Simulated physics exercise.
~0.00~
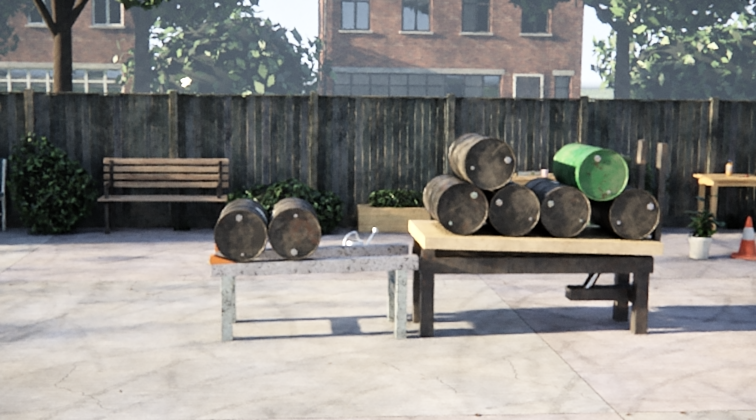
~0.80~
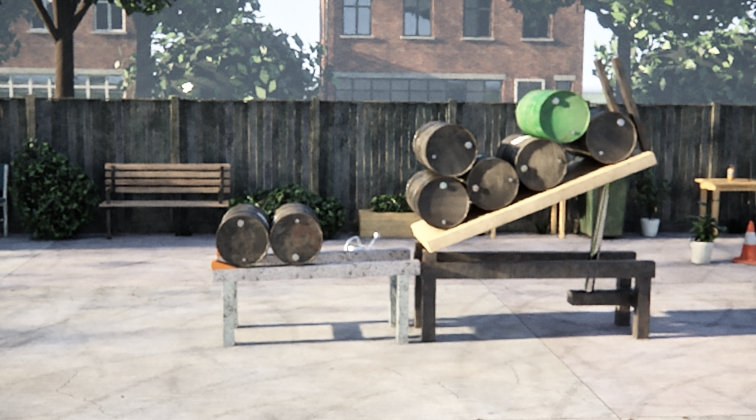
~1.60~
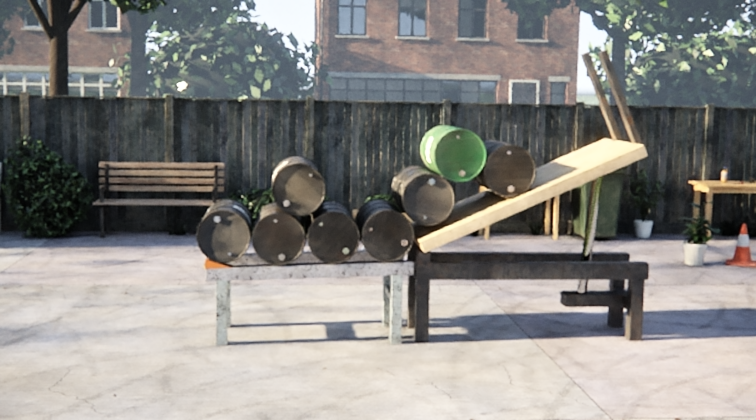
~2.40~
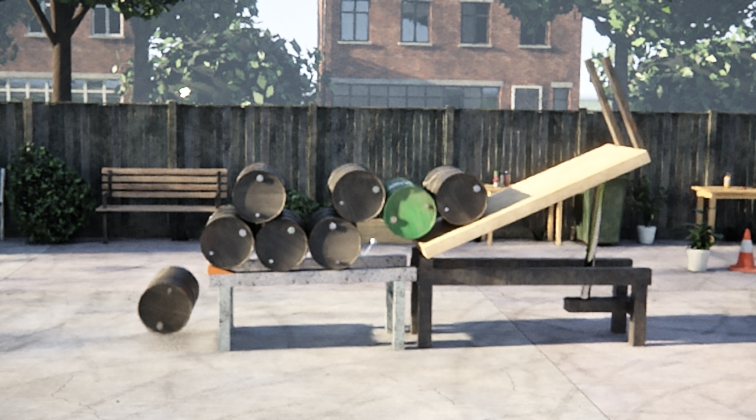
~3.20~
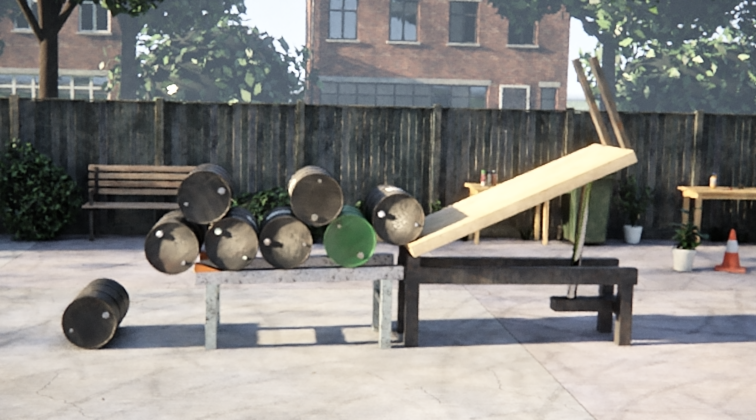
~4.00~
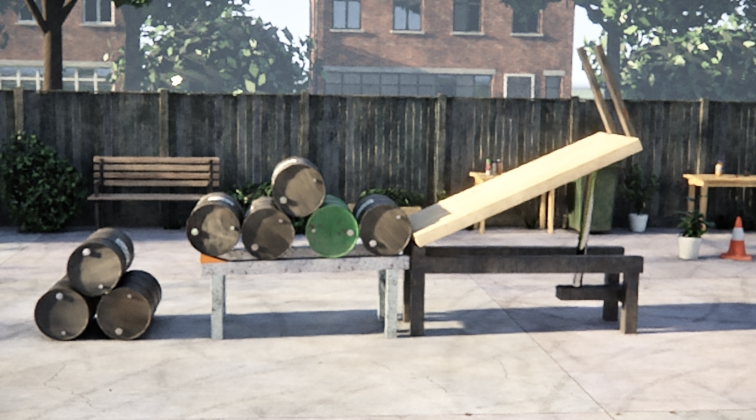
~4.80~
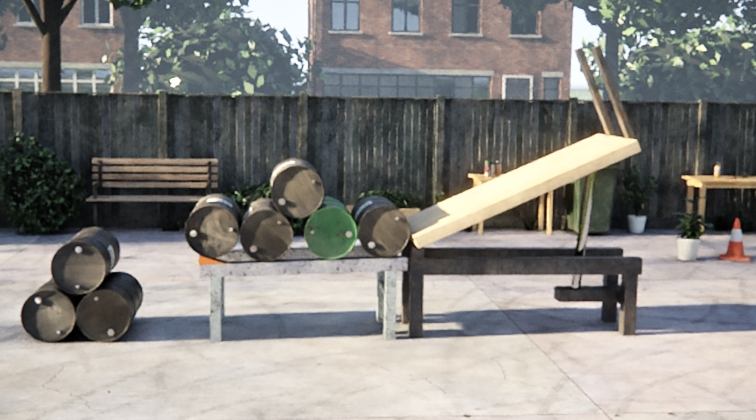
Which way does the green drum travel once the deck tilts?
The green drum travels to the left, coming down off the tilted deck and onto the rack.
